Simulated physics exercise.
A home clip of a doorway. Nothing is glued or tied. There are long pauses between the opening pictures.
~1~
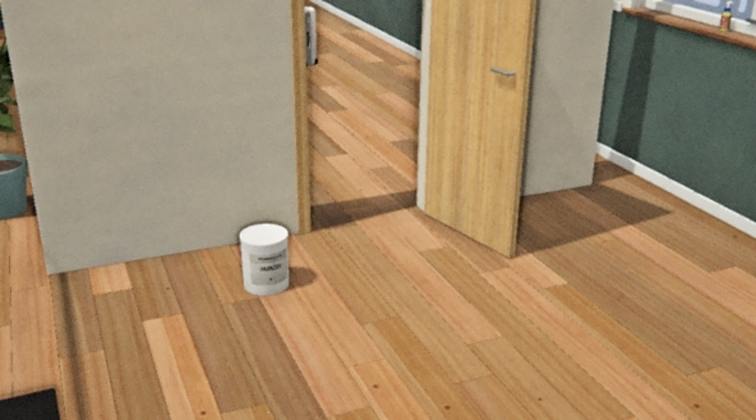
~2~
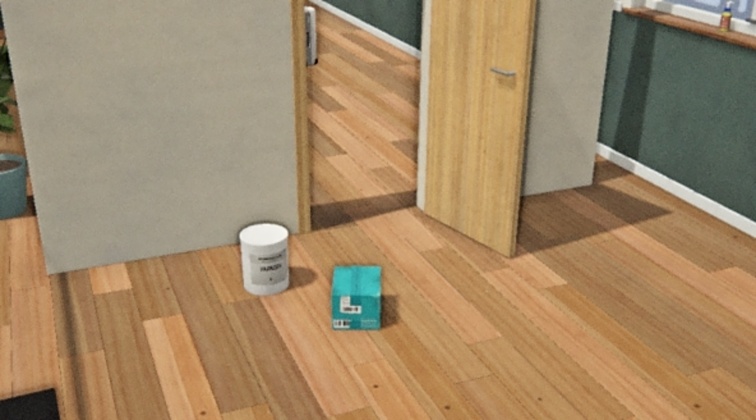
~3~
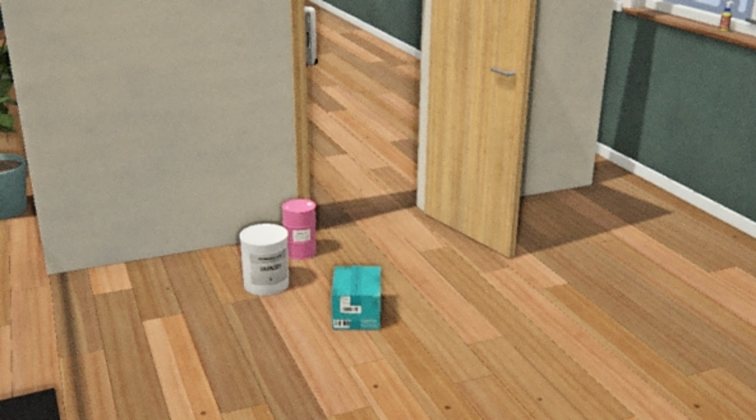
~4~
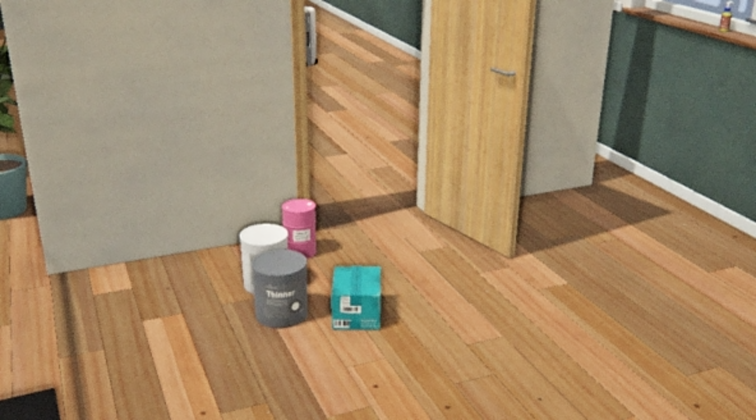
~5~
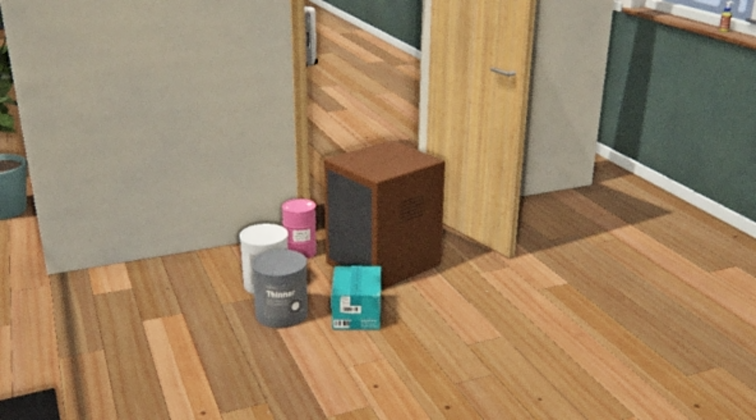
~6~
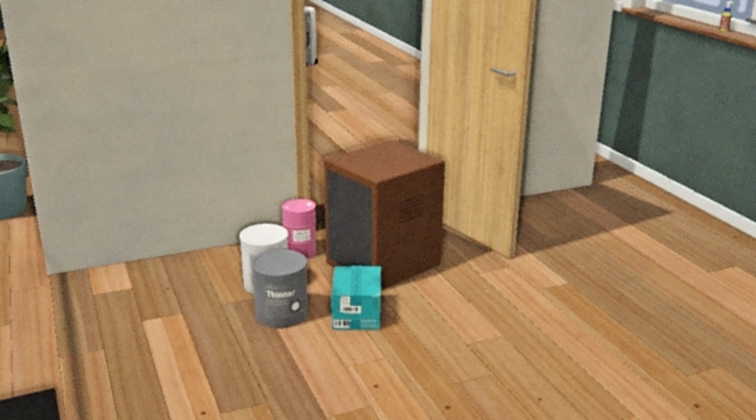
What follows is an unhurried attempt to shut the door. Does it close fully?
Here the door jams.
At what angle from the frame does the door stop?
About 75°.
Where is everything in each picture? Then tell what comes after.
In the first frame, door wide open and still.
In the second frame, door wide open and still; turquoise parcel (357, 298).
In the third frame, door wide open and still; pink canister (299, 229); white pail (265, 260).
In the fourth frame, door wide open and still; turquoise parcel (357, 298); grey pail (281, 289).
In the fifth frame, door wide open and still; pink canister (299, 229).
In the sixth frame, door wide open and still; brown appliance (384, 213); turquoise parcel (357, 298).
Then, 0.30 s after the last picture, door at 99°.
Then, 0.50 s after the last picture, door at 90°.
Then, 0.70 s after the last picture, door at 78°.
Then, 0.80 s after the last picture, door at 73°.
At rest, door at 73°; all 5 in place. Seen from the same camera at the end, brown appliance near (383, 213).
